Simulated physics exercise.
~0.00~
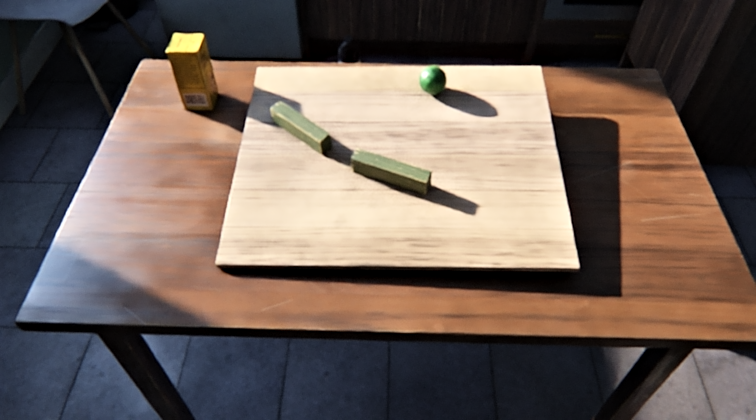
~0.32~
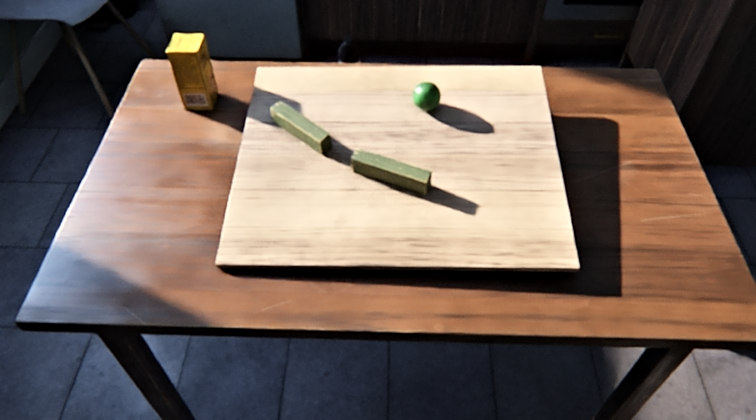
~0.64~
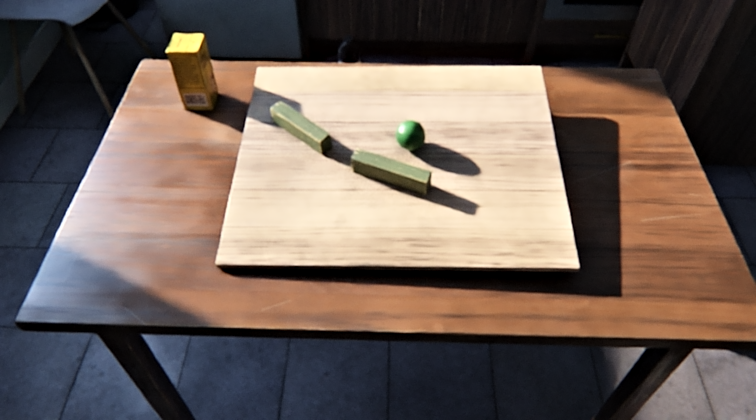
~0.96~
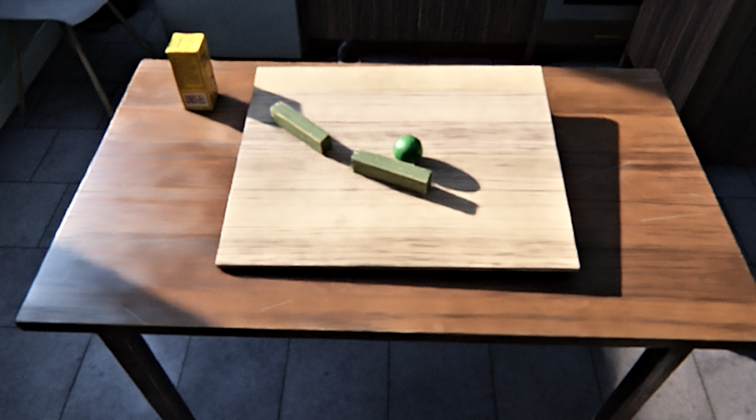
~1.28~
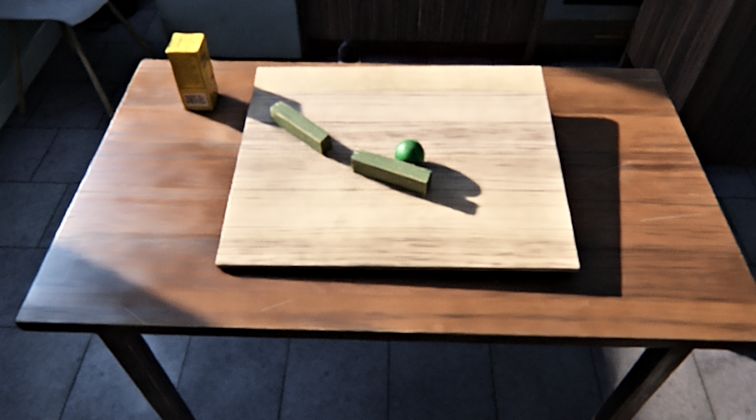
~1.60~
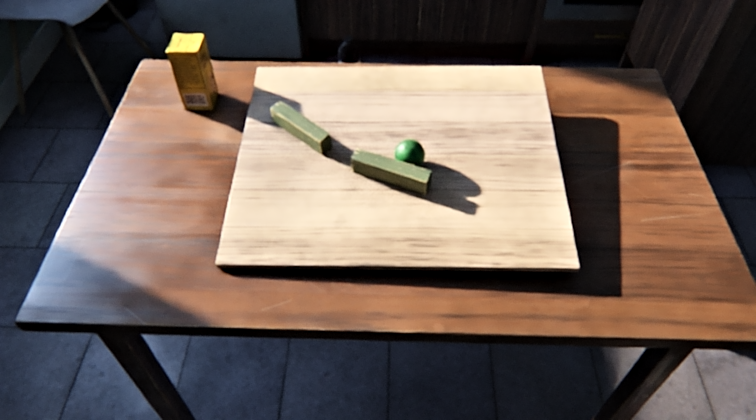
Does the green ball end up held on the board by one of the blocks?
Yes, the green ball rolls down to the right-hand block and comes to rest behind it, still well short of the near edge.
